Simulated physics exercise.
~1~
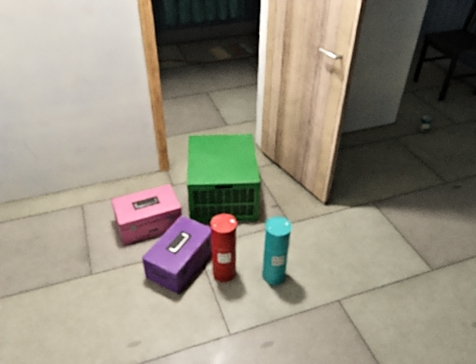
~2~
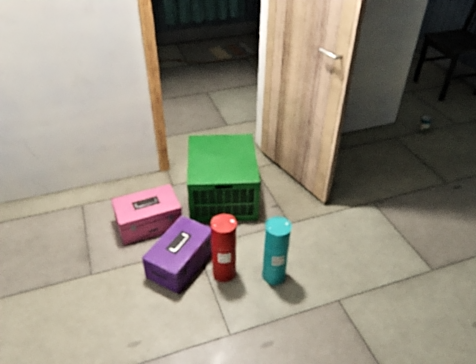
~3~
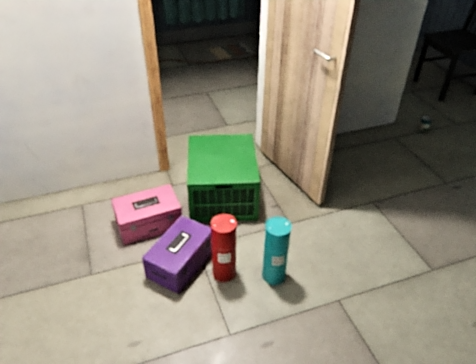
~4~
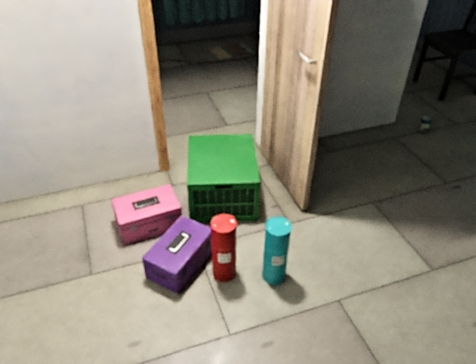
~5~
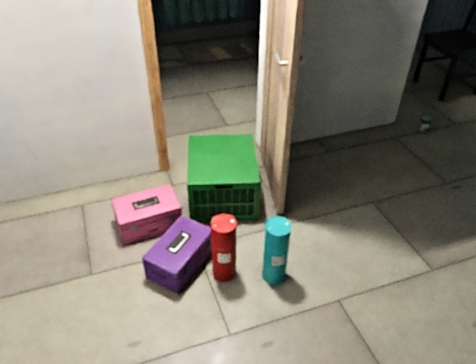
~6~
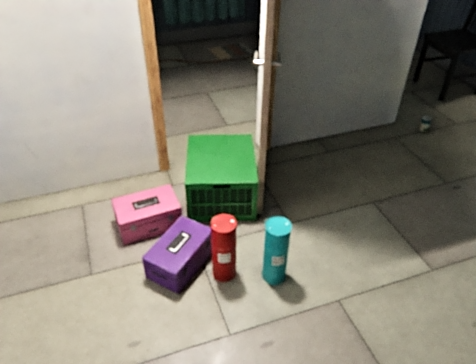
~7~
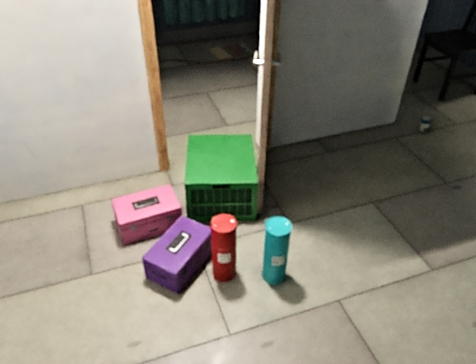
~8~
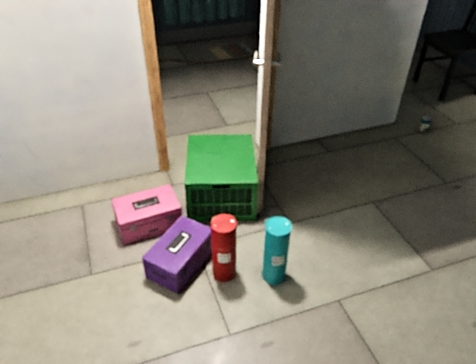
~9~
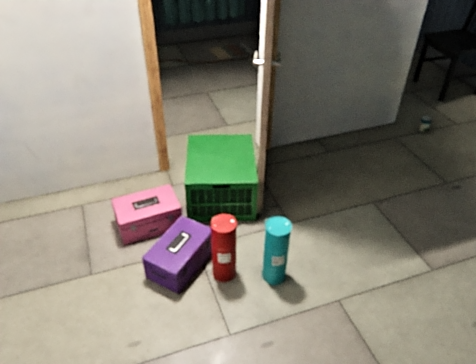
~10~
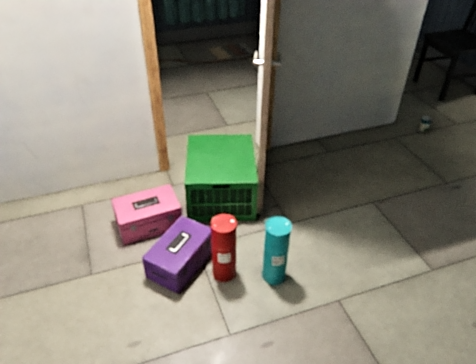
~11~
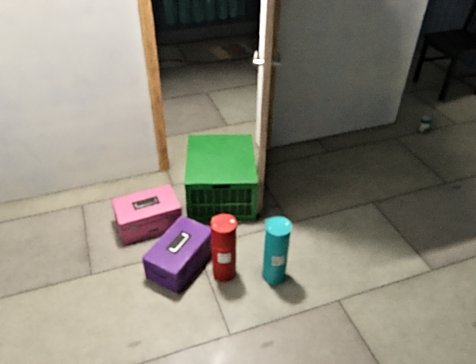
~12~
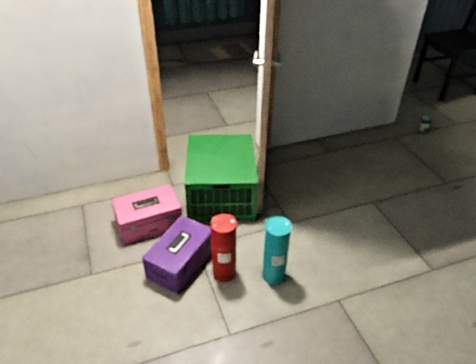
A wooden door swings partway toward closed and stops against the green chest, still open.
